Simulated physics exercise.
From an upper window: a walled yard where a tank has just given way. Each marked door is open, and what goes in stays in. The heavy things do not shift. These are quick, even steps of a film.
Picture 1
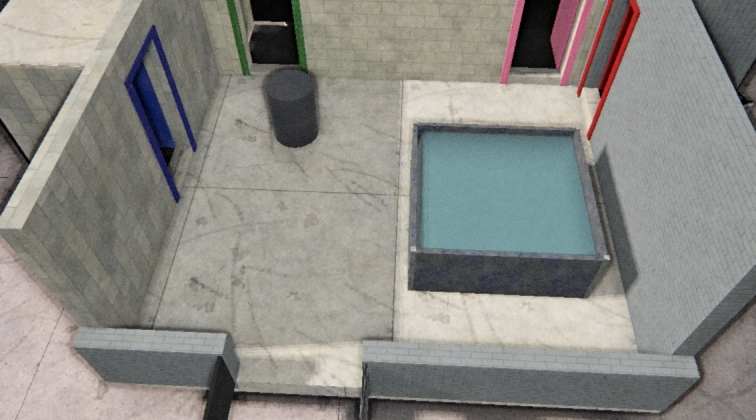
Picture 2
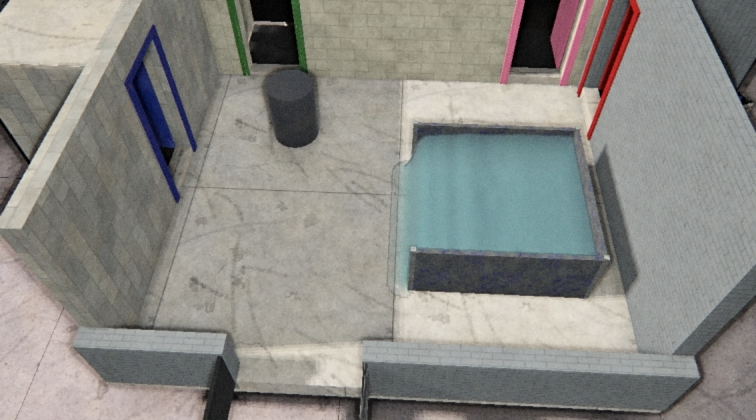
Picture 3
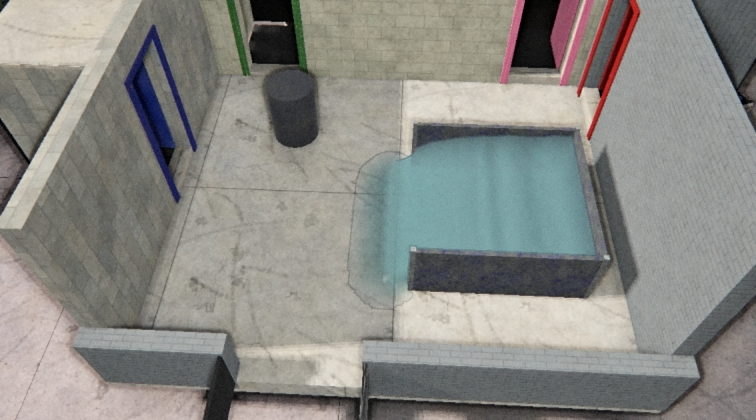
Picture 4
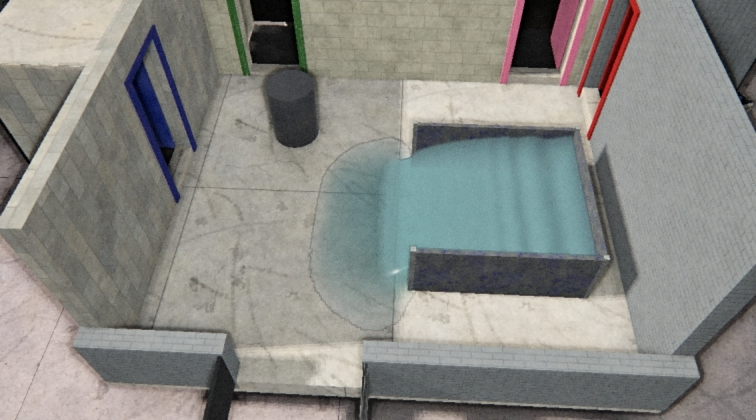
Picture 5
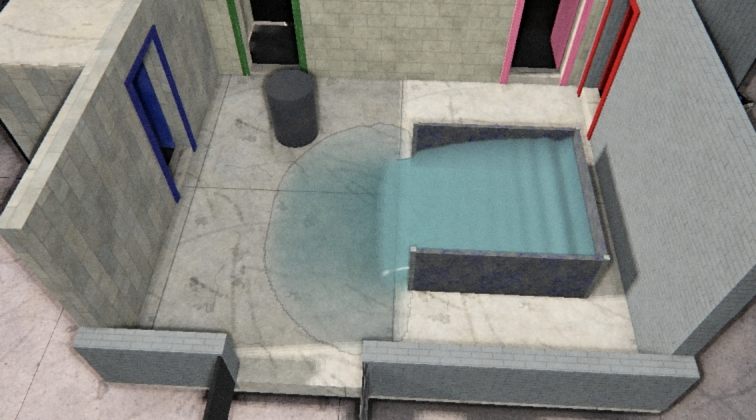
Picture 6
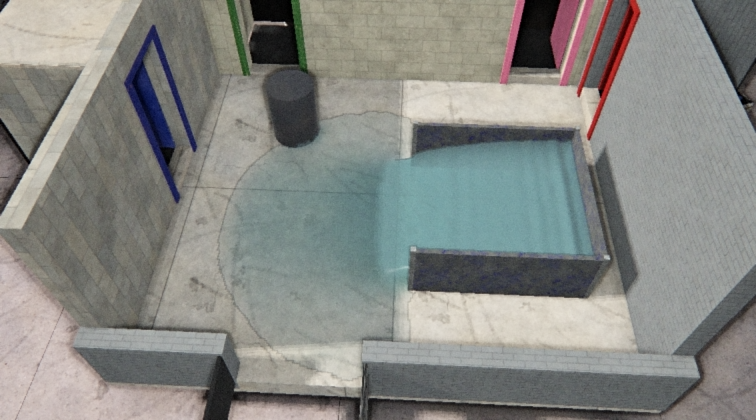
Water pours out through the tank's open left side and spreads across the yard floor.
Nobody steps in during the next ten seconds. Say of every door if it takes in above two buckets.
The red door stays under that; the pink door stays under that; the blue door takes more than that; the green door takes more than that.
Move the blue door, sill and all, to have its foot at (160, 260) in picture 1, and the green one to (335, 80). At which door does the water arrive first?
First comes the one in blue.
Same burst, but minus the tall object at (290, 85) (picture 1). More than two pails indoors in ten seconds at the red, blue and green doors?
Then: The red one is under, the blue one passes that mark, the green one passes that mark.
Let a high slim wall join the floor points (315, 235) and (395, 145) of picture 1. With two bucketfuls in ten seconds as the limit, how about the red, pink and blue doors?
In short: Red keeps below it; pink keeps below it; blue keeps below it.
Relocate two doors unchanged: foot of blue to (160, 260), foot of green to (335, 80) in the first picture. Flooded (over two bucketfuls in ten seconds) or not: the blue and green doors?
My reading: The blue one takes more; the green one floods.
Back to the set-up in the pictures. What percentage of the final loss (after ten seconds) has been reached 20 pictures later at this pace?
Near 45 in a hundred.
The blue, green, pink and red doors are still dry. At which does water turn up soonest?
I say the door marked blue.
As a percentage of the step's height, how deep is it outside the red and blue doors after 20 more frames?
Roughly 0 per cent, then 190 per cent.
A moment on, water covers 50 % of the floor; the red door not reached, the pink door not reached, the blue door over two buckets in, the green door not reached.
Next, water covers 55 % of the floor; the red door not reached, the pink door not reached, the blue door far over two buckets in, the green door under two buckets in.
Then, water covers 65 % of the floor; the red door not reached, the pink door not reached, the blue door far over two buckets in, the green door over two buckets in.
Later, water covers 95 % of the floor; the red door wet at the sill, nothing in, the pink door wet at the sill, nothing in, the blue door far over two buckets in, the green door far over two buckets in.
In the end, water covers 100 % of the floor; the red door wet at the sill, nothing in, the pink door wet at the sill, nothing in, the blue door far over two buckets in, the green door far over two buckets in.
